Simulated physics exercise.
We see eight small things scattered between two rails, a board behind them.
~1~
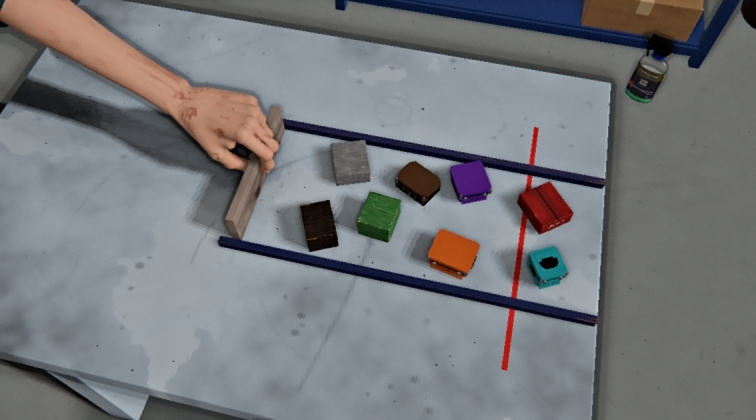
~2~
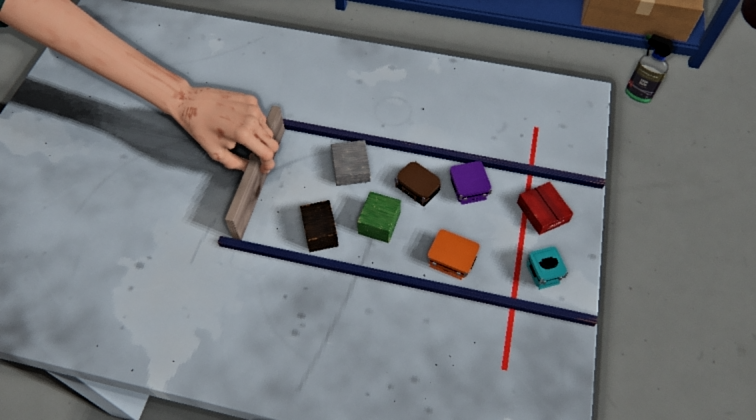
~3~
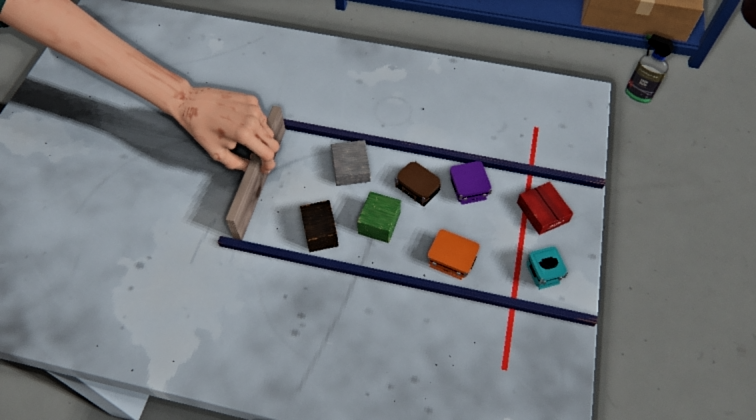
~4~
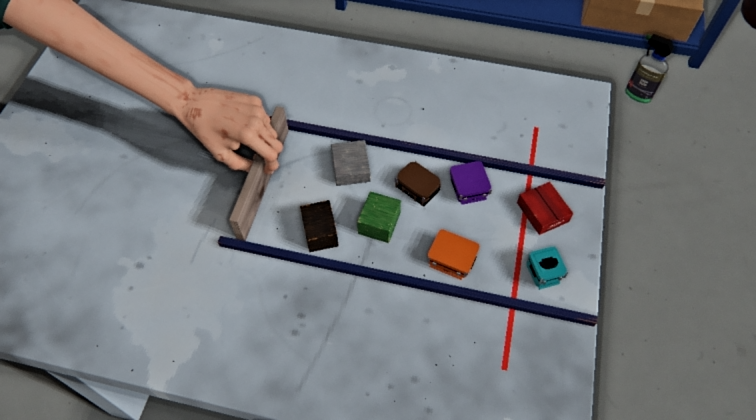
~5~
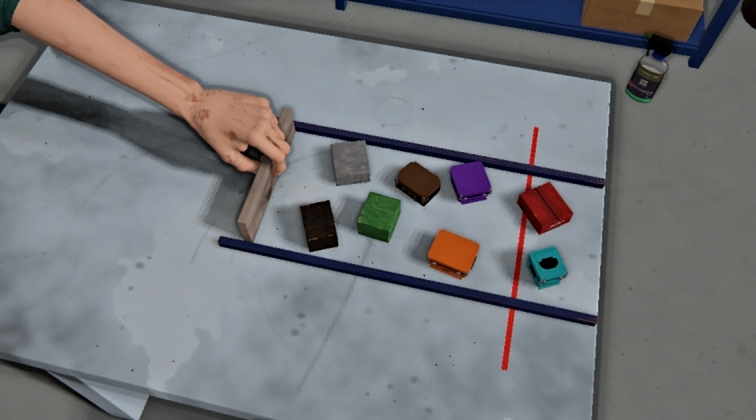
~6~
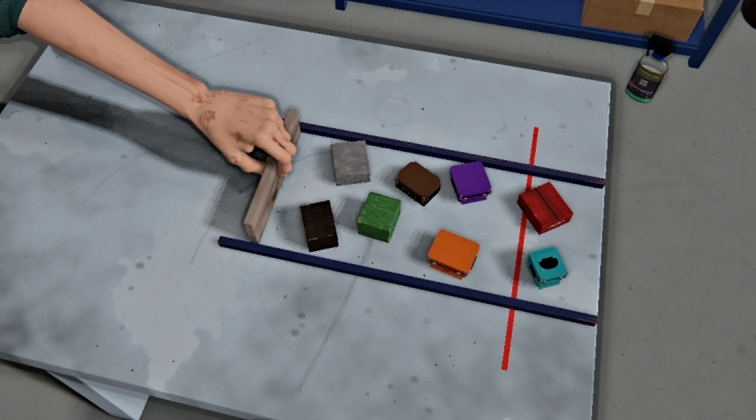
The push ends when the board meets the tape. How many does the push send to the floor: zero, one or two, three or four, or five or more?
Here the number that fall off is one or two.
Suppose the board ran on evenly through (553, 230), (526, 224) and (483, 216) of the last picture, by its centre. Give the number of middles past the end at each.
The counts: 5, 2 and 0.
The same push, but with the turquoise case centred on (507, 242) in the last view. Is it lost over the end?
Then it survives.
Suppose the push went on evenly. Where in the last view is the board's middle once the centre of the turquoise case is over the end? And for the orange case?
At (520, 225) for the turquoise case; at (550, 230) for the orange case.
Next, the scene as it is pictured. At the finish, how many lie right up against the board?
3 of them.
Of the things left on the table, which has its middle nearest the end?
Foremost is the turquoise case.
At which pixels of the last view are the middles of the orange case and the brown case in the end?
The orange case stops around (571, 289); the brown case around (581, 235).
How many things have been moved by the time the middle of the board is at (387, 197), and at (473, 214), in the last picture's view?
First 5, then 8.
Early on, none off yet; turquoise case at rest near (546, 268); red box at rest near (545, 208); purple case travelled a little near (484, 182).
Finally, the number that fall off is one or two; lost, red box.
